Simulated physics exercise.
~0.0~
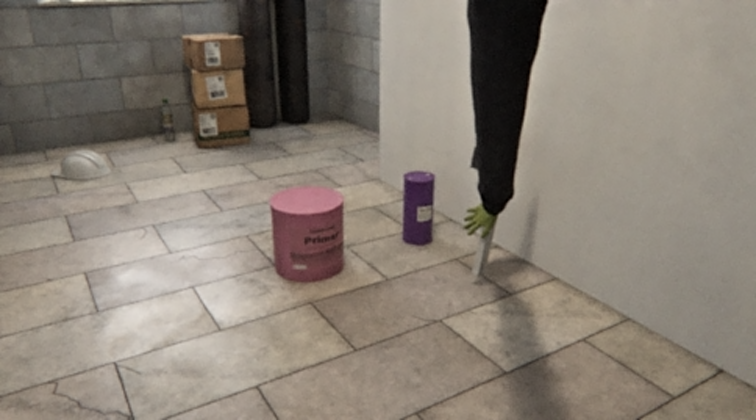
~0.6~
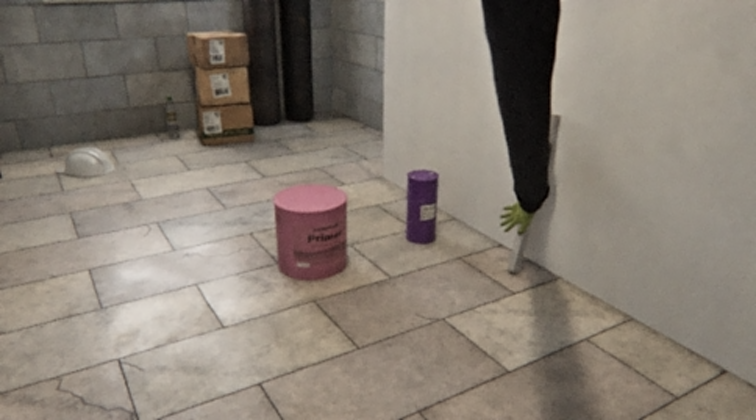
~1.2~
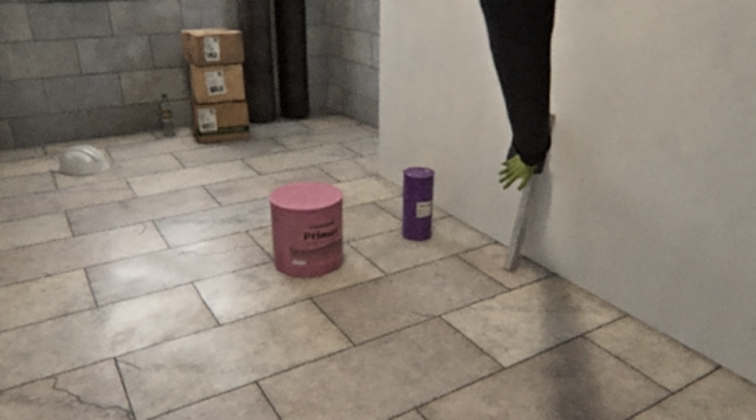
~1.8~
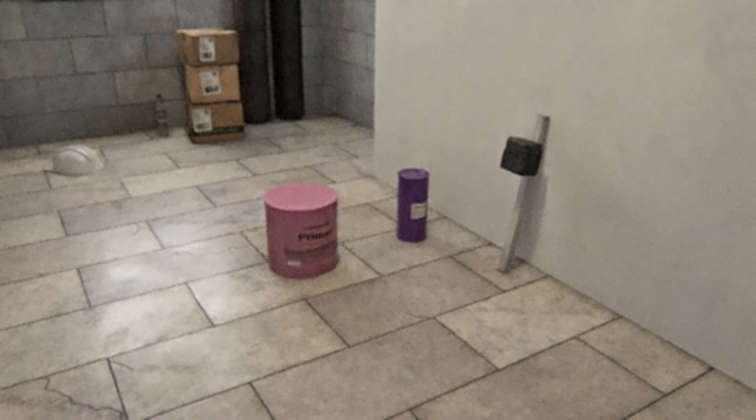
A white pole, gripped low by a green-gloved hand at the end of a dark sleeve, is brought toward a pale wall on the right of a tiled room. The hand shifts it a little to the right until it leans against the wall, its foot on the floor. The fingers then open and the hand draws back, leaving the pole where it is. Nearby, a pink pail and a purple canister stay in place. At the end the arm is gone, a dark block shows against the pole, and the pole remains leaning, at rest.
